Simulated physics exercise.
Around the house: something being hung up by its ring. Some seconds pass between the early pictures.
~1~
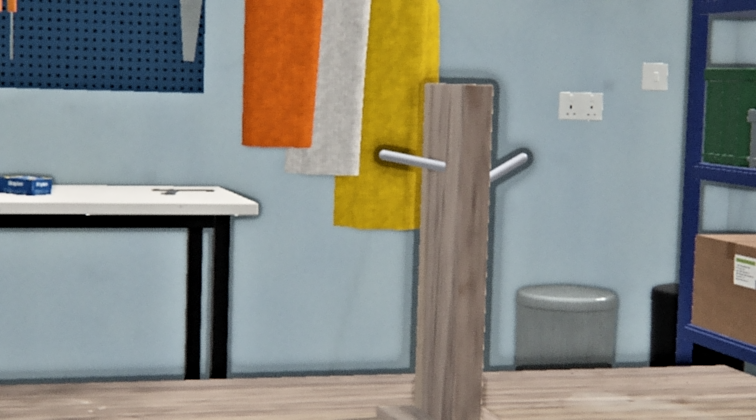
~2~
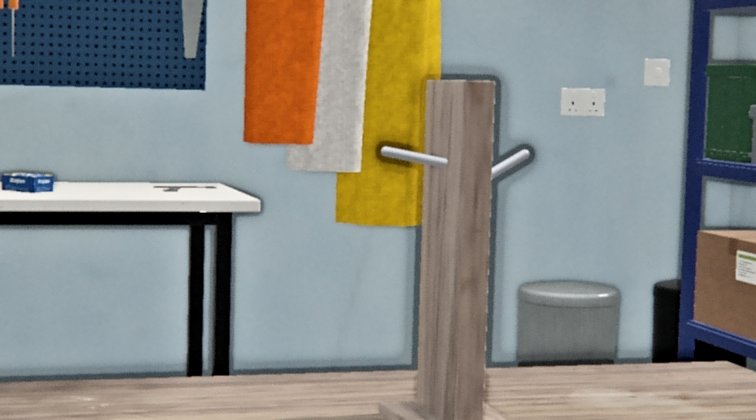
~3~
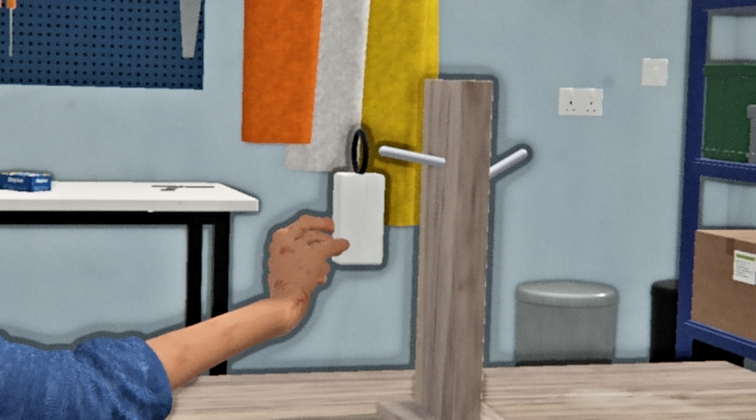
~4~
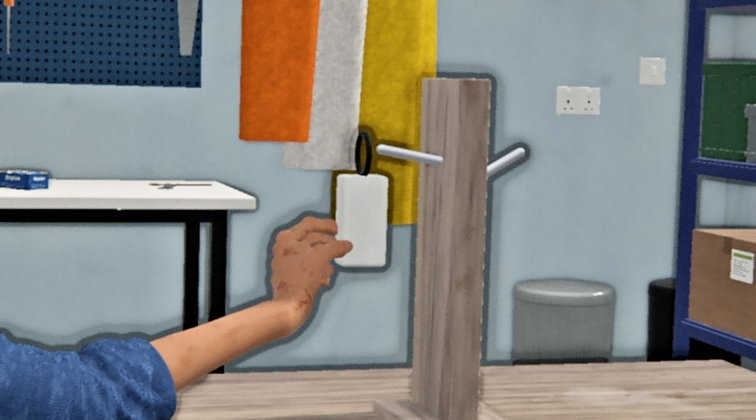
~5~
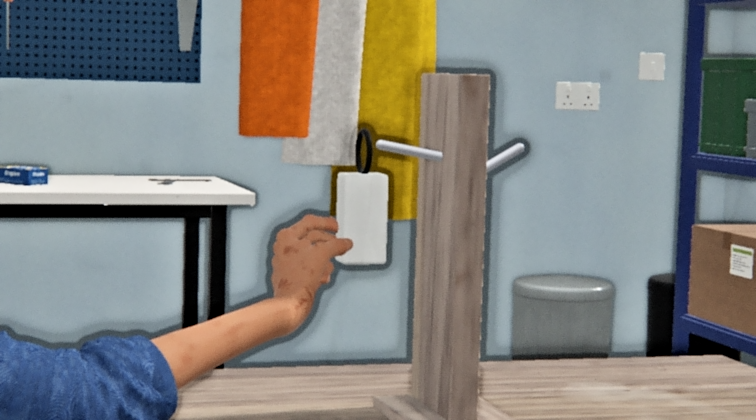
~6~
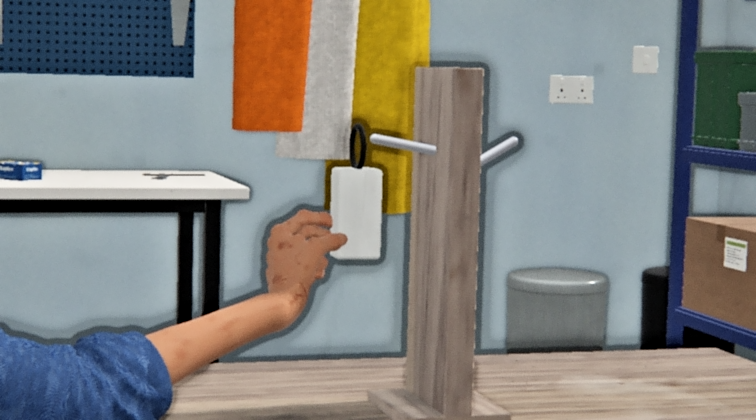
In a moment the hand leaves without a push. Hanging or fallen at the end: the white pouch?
In the end the white pouch drops to the table.
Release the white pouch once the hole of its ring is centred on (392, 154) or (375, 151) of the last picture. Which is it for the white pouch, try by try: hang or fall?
In turn it stays up; holds on.
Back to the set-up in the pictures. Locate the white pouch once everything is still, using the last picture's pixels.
Roughly at (352, 352).
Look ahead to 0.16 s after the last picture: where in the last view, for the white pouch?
Near (355, 247).
Then, 0.16 s later than the last frame, white pouch dropping near (355, 247).
Then, 0.24 s later than the last frame, white pouch dropping near (353, 347).
When it is over, the white pouch falls off, near (353, 352).
